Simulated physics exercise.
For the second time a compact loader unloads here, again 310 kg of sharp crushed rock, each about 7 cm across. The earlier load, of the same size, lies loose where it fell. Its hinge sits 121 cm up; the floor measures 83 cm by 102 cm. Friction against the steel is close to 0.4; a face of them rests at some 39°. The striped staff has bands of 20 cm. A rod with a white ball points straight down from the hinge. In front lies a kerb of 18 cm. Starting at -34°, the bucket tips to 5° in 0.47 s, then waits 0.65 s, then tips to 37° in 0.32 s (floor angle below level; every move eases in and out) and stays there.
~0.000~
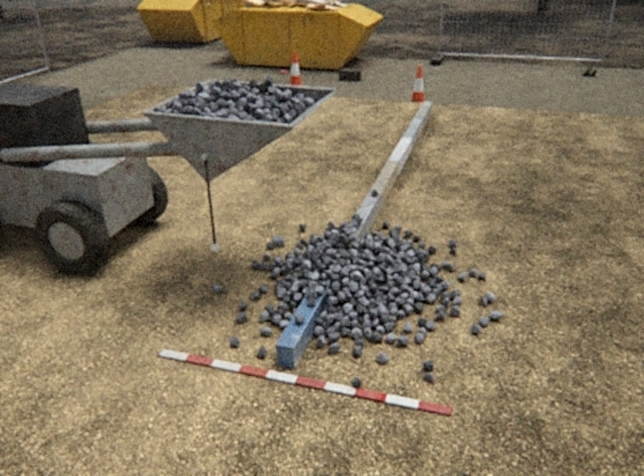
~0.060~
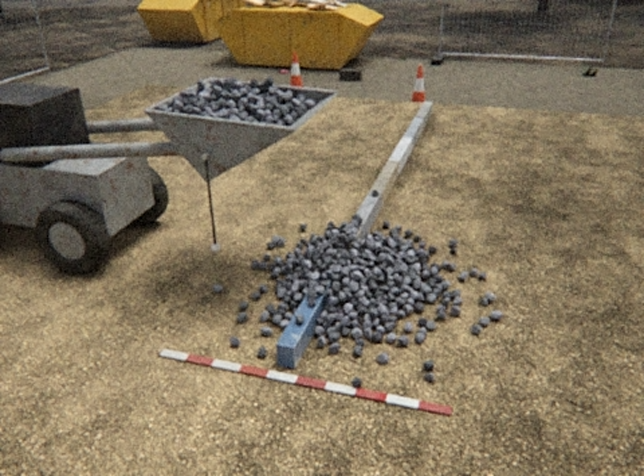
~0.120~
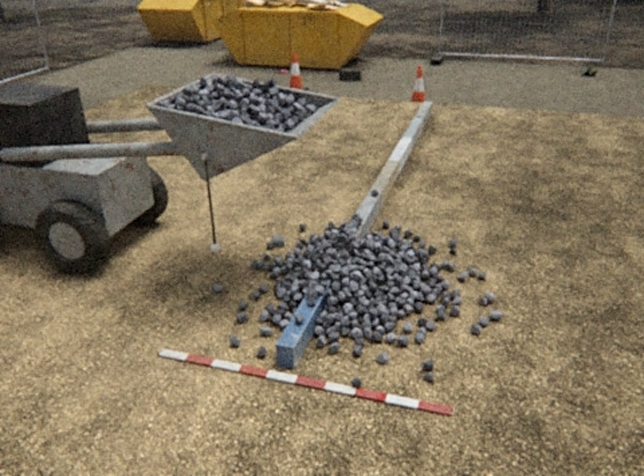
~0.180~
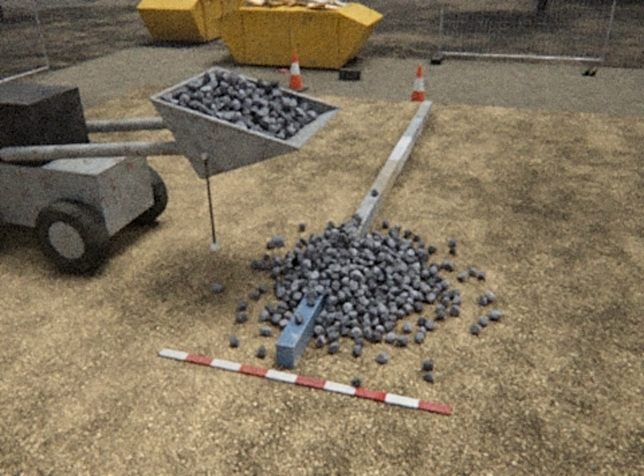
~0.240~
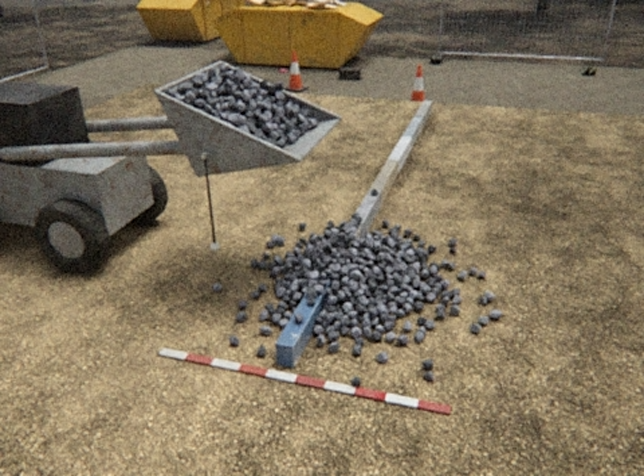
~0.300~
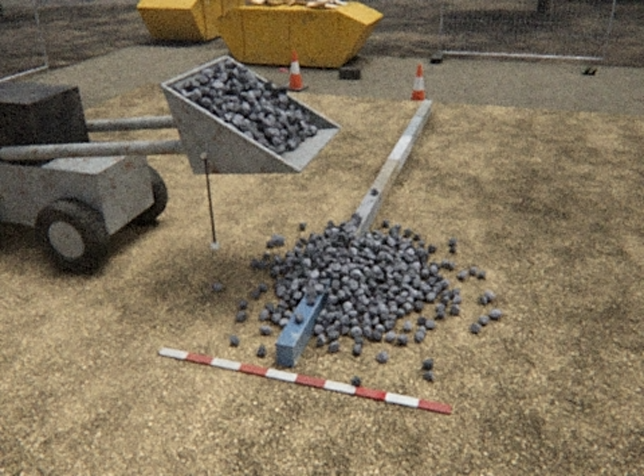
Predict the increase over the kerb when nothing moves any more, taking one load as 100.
Close to 46 parts in a hundred.
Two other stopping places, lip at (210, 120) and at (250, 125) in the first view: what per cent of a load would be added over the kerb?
About 0 and 5 per cent.
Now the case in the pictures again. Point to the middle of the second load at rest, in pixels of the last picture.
Their middle is at about (333, 262).
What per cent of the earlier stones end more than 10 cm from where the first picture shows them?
Roughly 5 per cent of them.
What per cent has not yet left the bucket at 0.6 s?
It holds some 100 per cent.
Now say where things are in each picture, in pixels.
In the first picture, the bucket is at -34°, its lip at (293, 127); the top of the load is at (227, 85). The earlier load is highest near (338, 246), 29 cm above ground level, 37 % on this side of the kerb, 63 % over the kerb.
The second picture shows lip at (295, 130), floor tilted -32°, highest stones at (230, 83); the stones move at 0.2 m/s on average.
In the third picture, the bucket is at -28°, its lip at (297, 138); the top of the load is at (219, 83); the stones move at 0.4 m/s on average.
The fourth picture shows lip at (299, 149), floor tilted -21°, highest stones at (220, 79); the stones move at 0.5 m/s on average.
The fifth picture shows lip at (300, 161), floor tilted -14°, highest stones at (220, 75); the stones move at 0.5 m/s on average.
In the sixth picture, the bucket is at -7°, its lip at (300, 172); the top of the load is at (226, 71); the stones move at 0.5 m/s on average.
After 0.4 s the floor is at 3°; in per cent of one load, 100 in the bucket, 37 on this side of the kerb, 63 over the kerb; the foremost stones are at (481, 296).
After 0.6 s the floor is at 5°; in per cent of one load, 100 in the bucket, 37 on this side of the kerb, 63 over the kerb; the foremost stones are at (481, 296).
After 1.9 s the floor is at 37°; in per cent of one load, 36 in the bucket, 90 on this side of the kerb, 74 over the kerb; the foremost stones are at (481, 296).
After 4.5 s the floor is at 37°; in per cent of one load, 0 in the bucket, 91 on this side of the kerb, 109 over the kerb; the foremost stones are at (483, 293). Net gain over the kerb, 46.
